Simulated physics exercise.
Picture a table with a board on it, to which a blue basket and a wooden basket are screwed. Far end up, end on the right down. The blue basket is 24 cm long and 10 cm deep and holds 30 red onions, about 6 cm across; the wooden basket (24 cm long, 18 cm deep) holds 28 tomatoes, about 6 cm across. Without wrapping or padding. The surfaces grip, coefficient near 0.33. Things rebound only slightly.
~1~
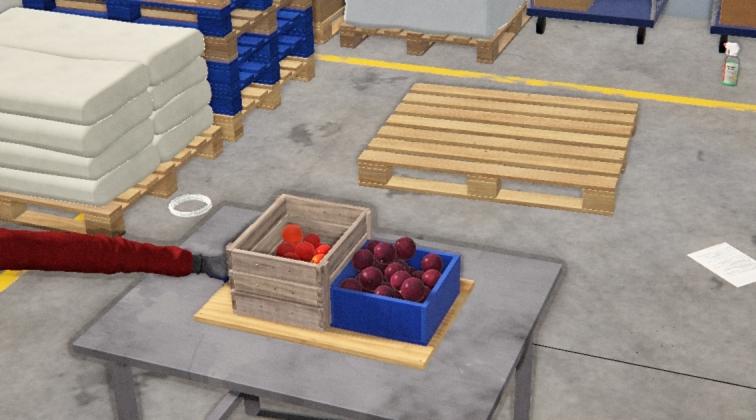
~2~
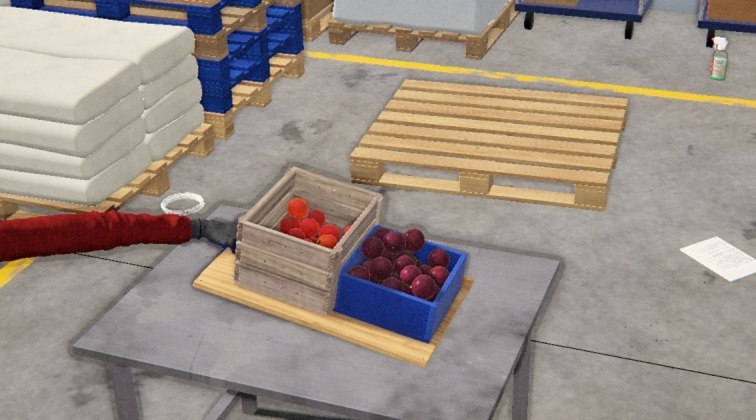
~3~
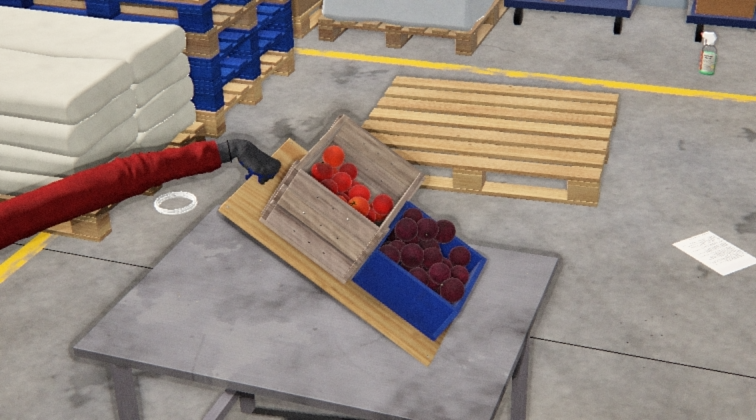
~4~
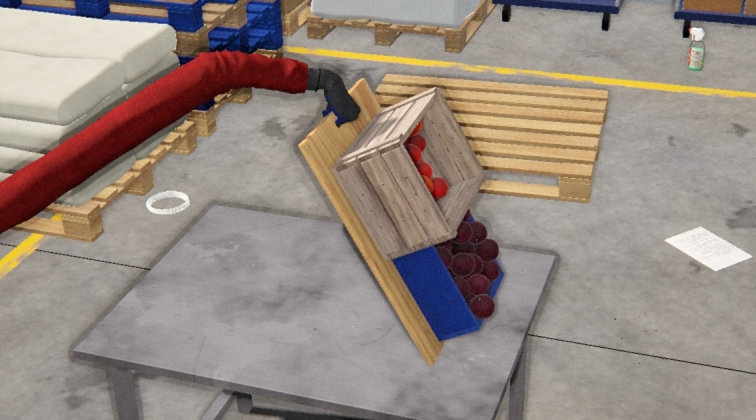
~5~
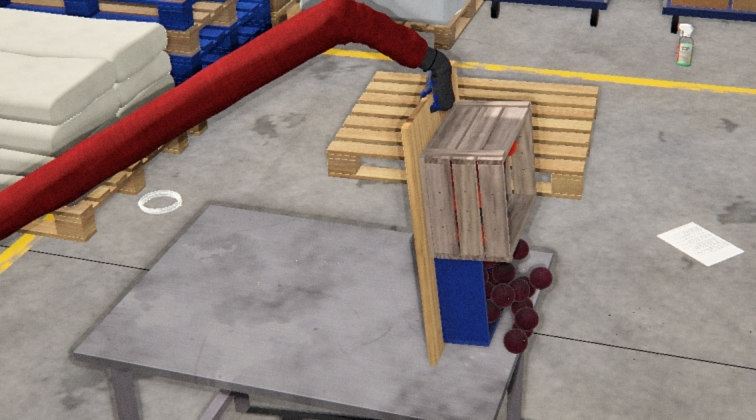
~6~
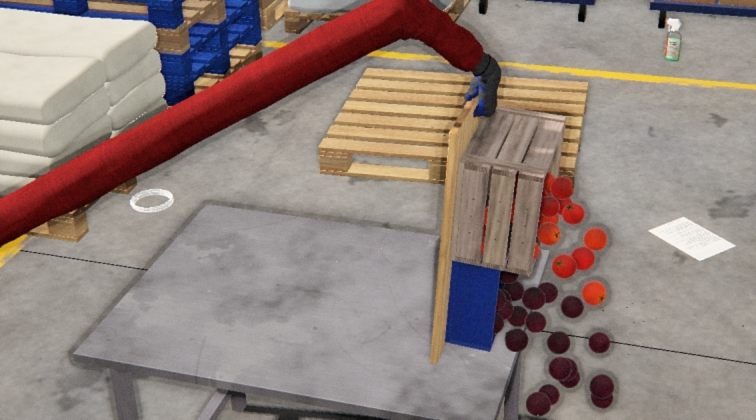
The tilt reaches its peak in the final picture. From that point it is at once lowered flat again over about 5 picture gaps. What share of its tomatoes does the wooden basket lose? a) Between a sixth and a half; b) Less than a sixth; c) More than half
Answer: C.
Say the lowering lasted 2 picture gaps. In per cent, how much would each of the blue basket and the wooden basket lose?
Well, that would cost the blue basket 80 per cent and the wooden basket 100 per cent.
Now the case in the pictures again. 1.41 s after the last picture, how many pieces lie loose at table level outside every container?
Some 6 in number.
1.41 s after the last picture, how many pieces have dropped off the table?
Around 45.
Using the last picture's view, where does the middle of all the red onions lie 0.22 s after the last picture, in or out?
I'd say near (556, 360).
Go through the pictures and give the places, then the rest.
In the first picture (each is followed by its nearest rim corner in this view), wooden basket, (317, 265); blue basket, (422, 305); 0° from level; none out.
In the second picture, wooden basket, (331, 251); blue basket, (432, 304); 10° from level.
In the third picture, wooden basket, (379, 229); blue basket, (455, 309); 33° from level.
In the fourth picture, wooden basket, (451, 232); blue basket, (477, 324); 61° from level.
In the fifth picture, wooden basket, (510, 256); blue basket, (489, 341); 84° from level; 9 out.
In the sixth picture, wooden basket, (532, 270); blue basket, (491, 346); 94° from level; 22 out, the lowest onion at (602, 397).
Then, 0.22 s after the last picture, tilt 77°; blue basket 6 in, 24 out and wooden basket 5 in, 23 out.
Then, 0.51 s after the last picture, tilt 28°; blue basket 5 in, 25 out and wooden basket 0 in, 28 out.
Then, 0.90 s after the last picture, tilt 0°; blue basket 5 in, 25 out and wooden basket 0 in, 28 out.
Final count (1.41 s after the last picture), blue basket 5 in, 25 out and wooden basket 0 in, 28 out. Asked share, 28 of 28, 100 per cent.
